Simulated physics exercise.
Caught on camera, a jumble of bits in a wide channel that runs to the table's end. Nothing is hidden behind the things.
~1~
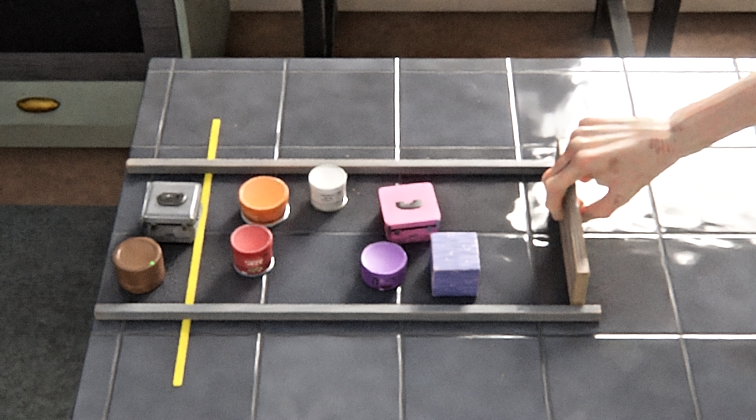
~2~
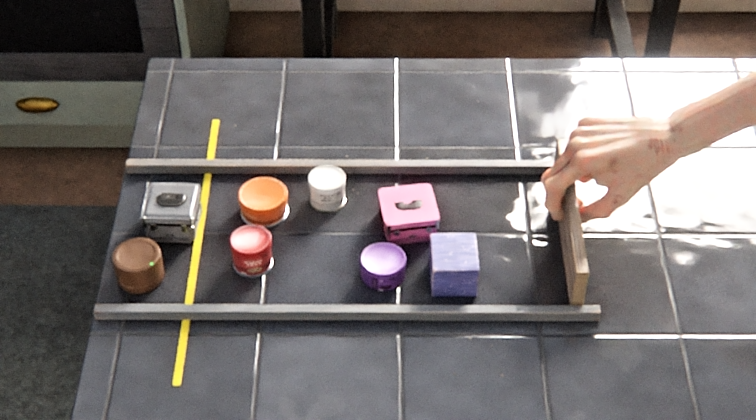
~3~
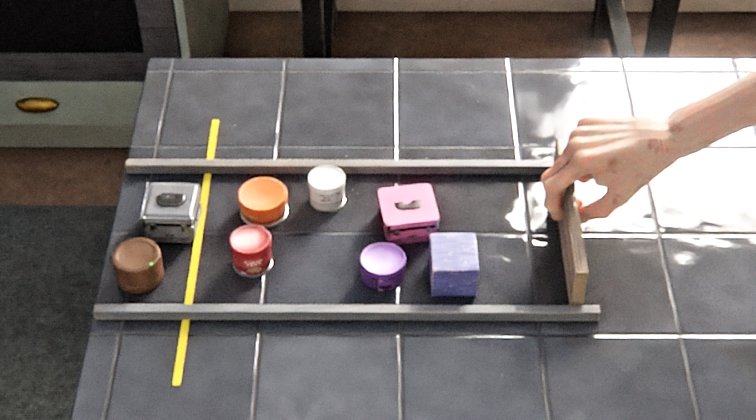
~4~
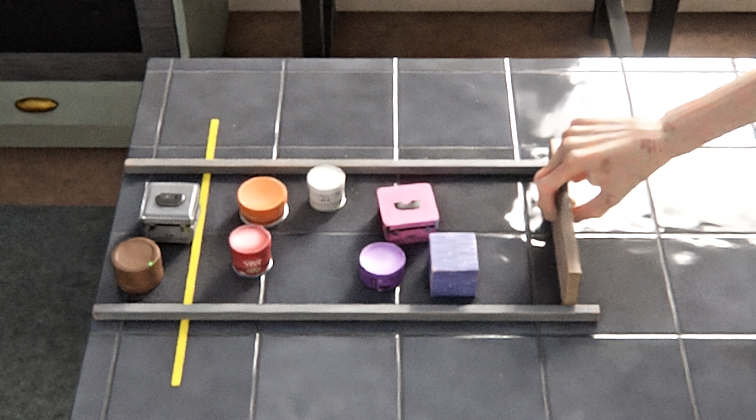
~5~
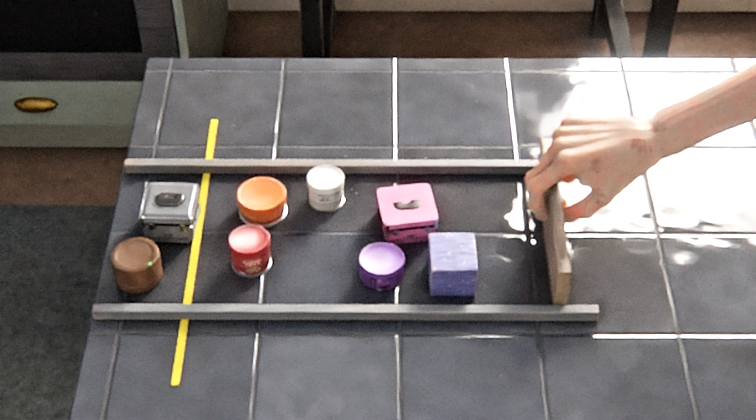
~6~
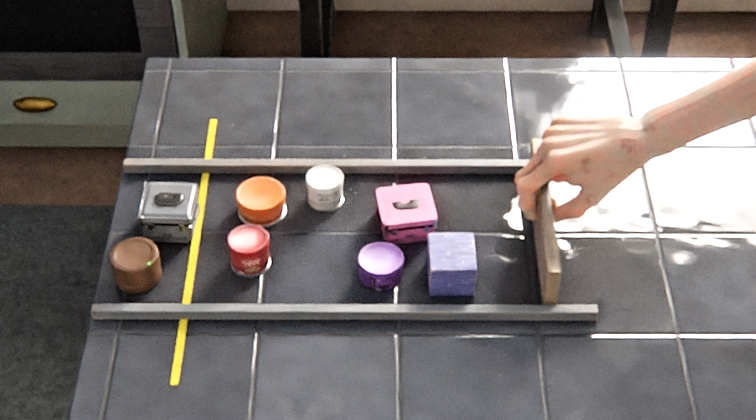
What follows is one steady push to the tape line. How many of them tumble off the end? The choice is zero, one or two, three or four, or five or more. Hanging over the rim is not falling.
The number that fall off is one or two.
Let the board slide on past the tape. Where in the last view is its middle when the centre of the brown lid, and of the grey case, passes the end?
For the brown lid at (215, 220), for the grey case at (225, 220).
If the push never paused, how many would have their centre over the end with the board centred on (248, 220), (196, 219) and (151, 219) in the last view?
It would be 0, 2 and 5.
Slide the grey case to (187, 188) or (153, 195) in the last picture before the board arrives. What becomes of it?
In turn it tumbles off; goes over.
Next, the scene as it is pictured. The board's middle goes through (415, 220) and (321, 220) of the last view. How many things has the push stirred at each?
The counts are 3 and 6.
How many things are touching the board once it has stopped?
In contact: 3.
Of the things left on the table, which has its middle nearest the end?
It is the orange tin.
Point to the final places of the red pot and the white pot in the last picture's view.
First (130, 240), then (185, 179).
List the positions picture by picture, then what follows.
The first frame shows brown lid (139, 266); grey case (174, 212); red pot (252, 251); board (570, 221); tape (199, 239).
The second frame shows grey case (173, 212); purple tub (383, 267).
The third frame shows red pot (252, 252); white pot (327, 189).
The fourth frame shows brown lid (138, 266); orange tin (263, 203).
The fifth frame shows grey case (172, 212); pink case (407, 214).
The sixth frame shows brown lid (136, 265); grey case (171, 212); red pot (249, 251); board (543, 220); tape (196, 238).
Early on, none off yet; brown lid at rest near (136, 265); grey case at rest near (171, 212); red pot at rest near (249, 251).
A while later, none off yet; brown lid at rest near (136, 265); grey case at rest near (171, 212); red pot moving near (235, 249).
Further along, none off yet; brown lid at rest near (136, 265); grey case travelled about its own width near (138, 215); red pot travelled well along near (176, 242).
Finally, the number that fall off is one or two; lost, grey case and brown lid.
